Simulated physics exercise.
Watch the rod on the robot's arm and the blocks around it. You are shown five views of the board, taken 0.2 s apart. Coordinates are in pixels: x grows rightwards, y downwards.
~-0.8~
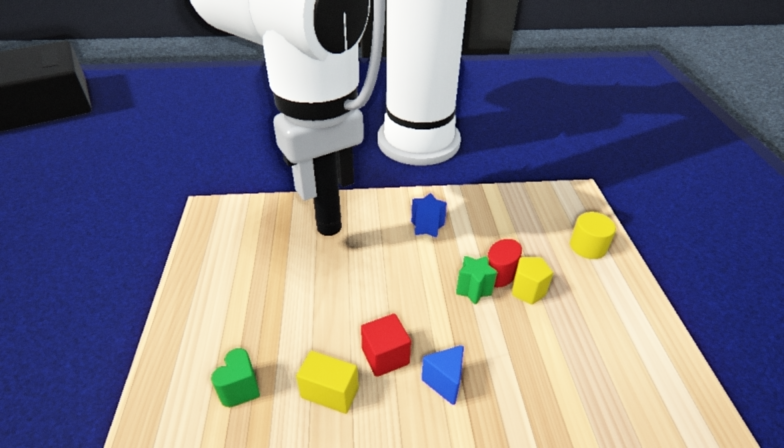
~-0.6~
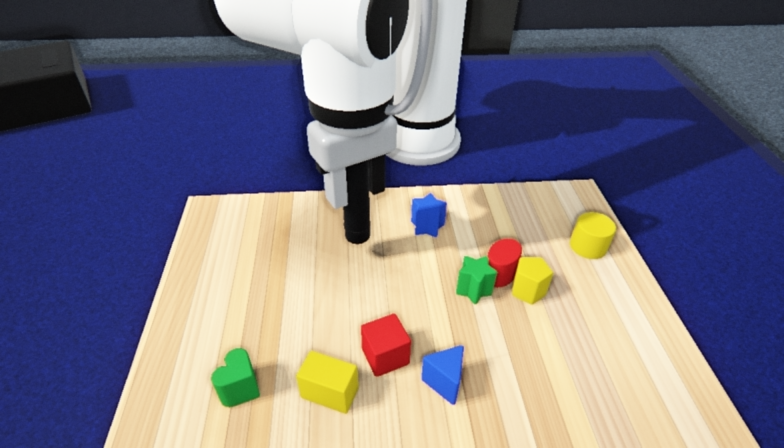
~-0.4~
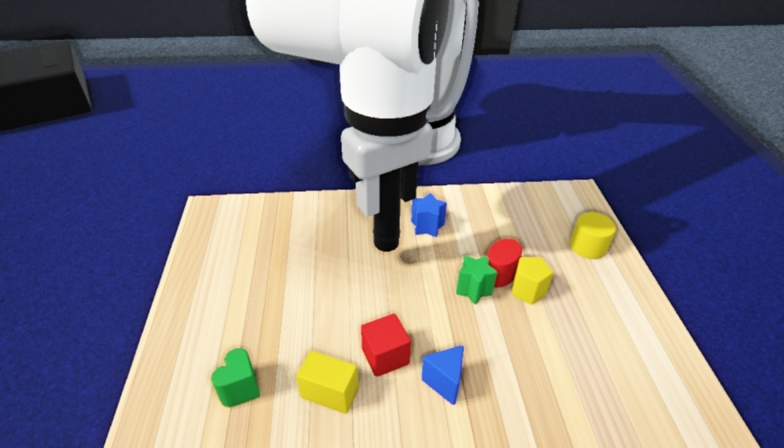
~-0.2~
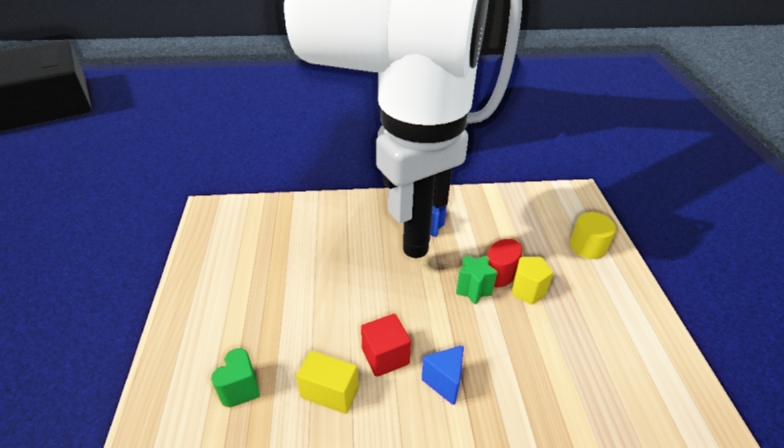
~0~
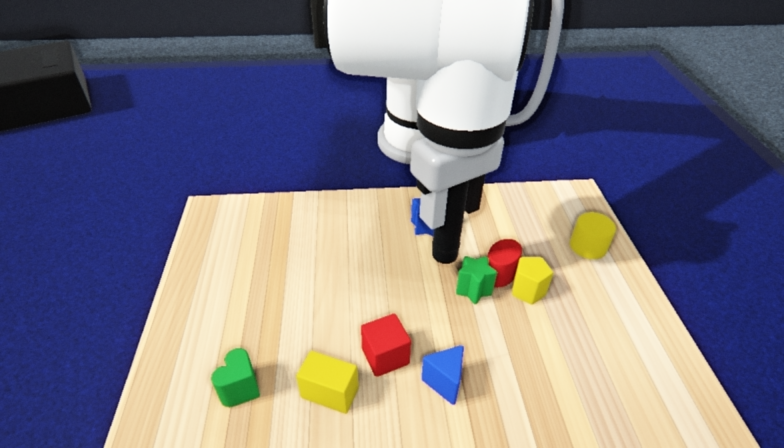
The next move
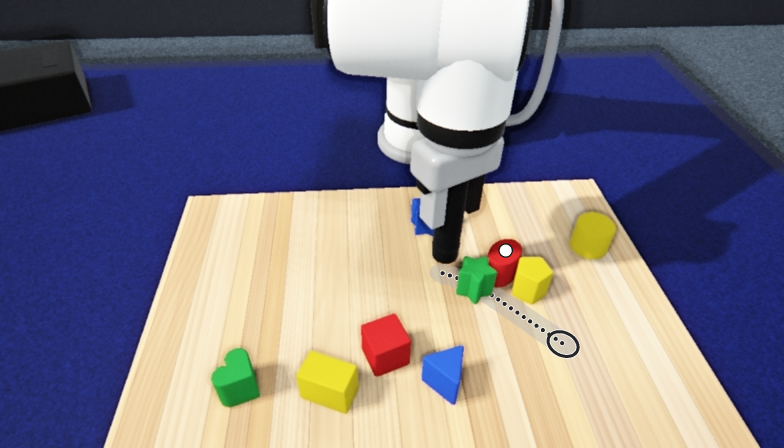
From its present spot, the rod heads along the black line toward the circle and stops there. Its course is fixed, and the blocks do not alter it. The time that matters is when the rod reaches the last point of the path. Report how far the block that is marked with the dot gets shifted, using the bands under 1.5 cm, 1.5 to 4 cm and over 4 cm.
The block that is marked with the dot ends up very close, under 1.5 cm away.
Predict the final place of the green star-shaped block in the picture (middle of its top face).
The green star-shaped block ends near (590, 346).
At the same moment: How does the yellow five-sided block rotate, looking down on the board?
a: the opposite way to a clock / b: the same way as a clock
I'll go with b - the same way as a clock.
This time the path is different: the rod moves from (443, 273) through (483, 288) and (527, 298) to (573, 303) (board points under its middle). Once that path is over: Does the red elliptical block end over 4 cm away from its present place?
No.
The drawn path runs from (443, 273) via (483, 290) and (521, 315), ending at (563, 344); the dot is on the red elliptical block.
On the path given first. One third of the way, rod (488, 273); green star-shaped block (507, 285), turned 40° clockwise; red elliptical block (510, 251), turned 20° anticlockwise.
Two thirds of the way, rod (528, 299); green star-shaped block (549, 314), turned 45° clockwise; red elliptical block (511, 251), turned 30° anticlockwise; yellow five-sided block (539, 268), turned 20° clockwise.
At the end, rod (570, 327); blue star-shaped block not moved; green star-shaped block (590, 346), turned 50° clockwise; red elliptical block (511, 251), turned 30° anticlockwise; yellow five-sided block (539, 268), turned 20° clockwise.
